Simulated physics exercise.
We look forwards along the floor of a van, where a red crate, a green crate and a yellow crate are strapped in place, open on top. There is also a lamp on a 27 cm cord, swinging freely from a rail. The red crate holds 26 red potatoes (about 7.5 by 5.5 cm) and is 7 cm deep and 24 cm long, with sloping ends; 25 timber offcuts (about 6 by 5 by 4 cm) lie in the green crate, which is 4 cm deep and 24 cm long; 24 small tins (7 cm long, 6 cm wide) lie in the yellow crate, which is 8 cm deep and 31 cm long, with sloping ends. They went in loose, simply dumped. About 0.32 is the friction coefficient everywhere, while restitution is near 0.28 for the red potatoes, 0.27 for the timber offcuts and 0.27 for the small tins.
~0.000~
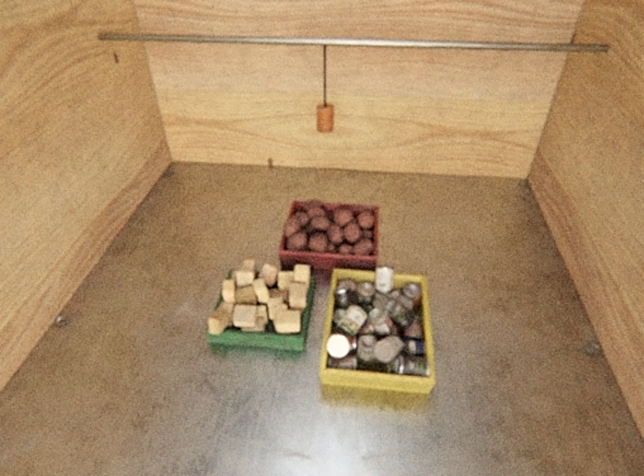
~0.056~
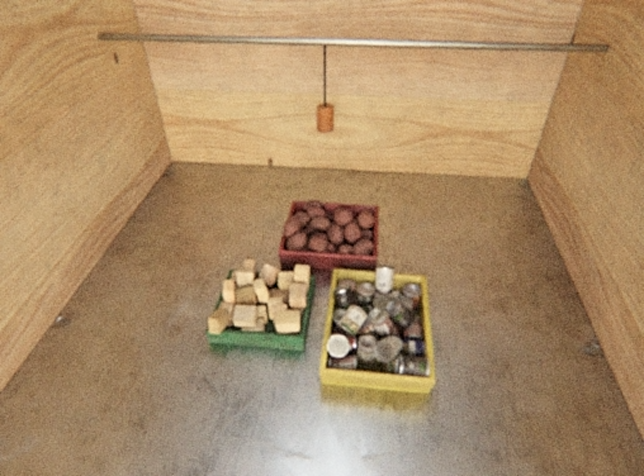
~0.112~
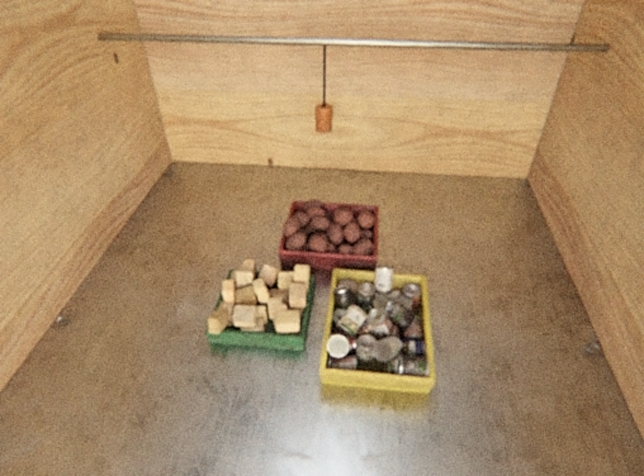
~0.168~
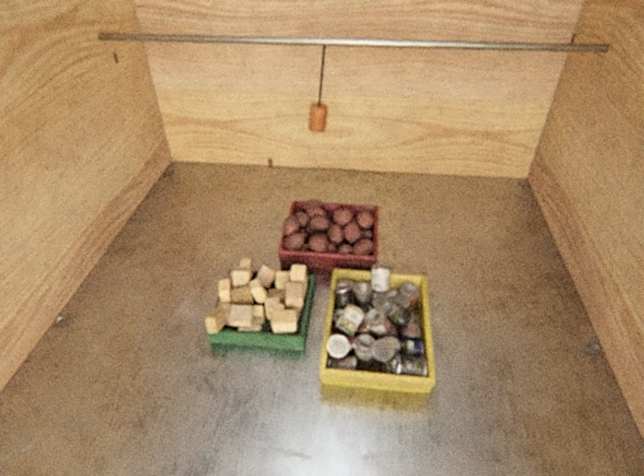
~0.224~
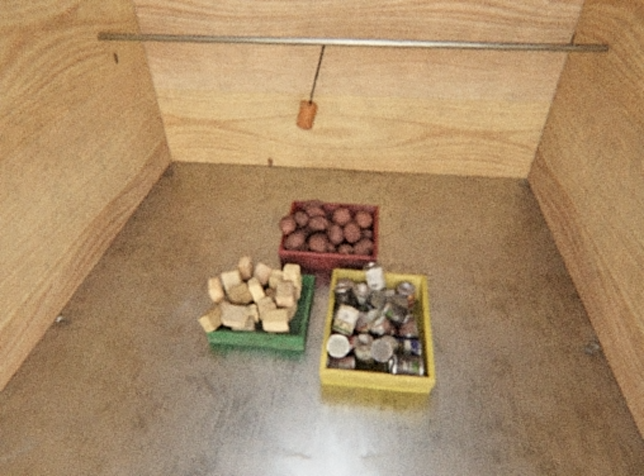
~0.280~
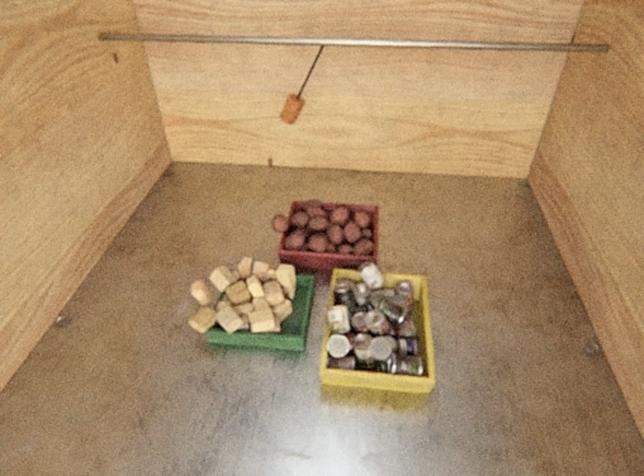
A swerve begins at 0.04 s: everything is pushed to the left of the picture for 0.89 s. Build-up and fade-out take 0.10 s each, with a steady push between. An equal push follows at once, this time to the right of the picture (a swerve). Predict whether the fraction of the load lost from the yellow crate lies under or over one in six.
The losses stay beneath one sixth.
After 0.62 s, the red crate is down by 1 of 26, the green crate is down by 6 of 25 and the yellow crate is down by 1 of 24.
After 1.05 s, the red crate is down by 1 of 26, the green crate is down by 7 of 25 and the yellow crate is down by 1 of 24.
After 1.65 s, the red crate is down by 8 of 26, the green crate is down by 9 of 25 and the yellow crate is down by 1 of 24.
Final count (at 2.42 s), the red crate is down by 10 of 26, the green crate is down by 9 of 25 and the yellow crate is down by 1 of 24. Asked share, 1 of 24, 4 per cent.
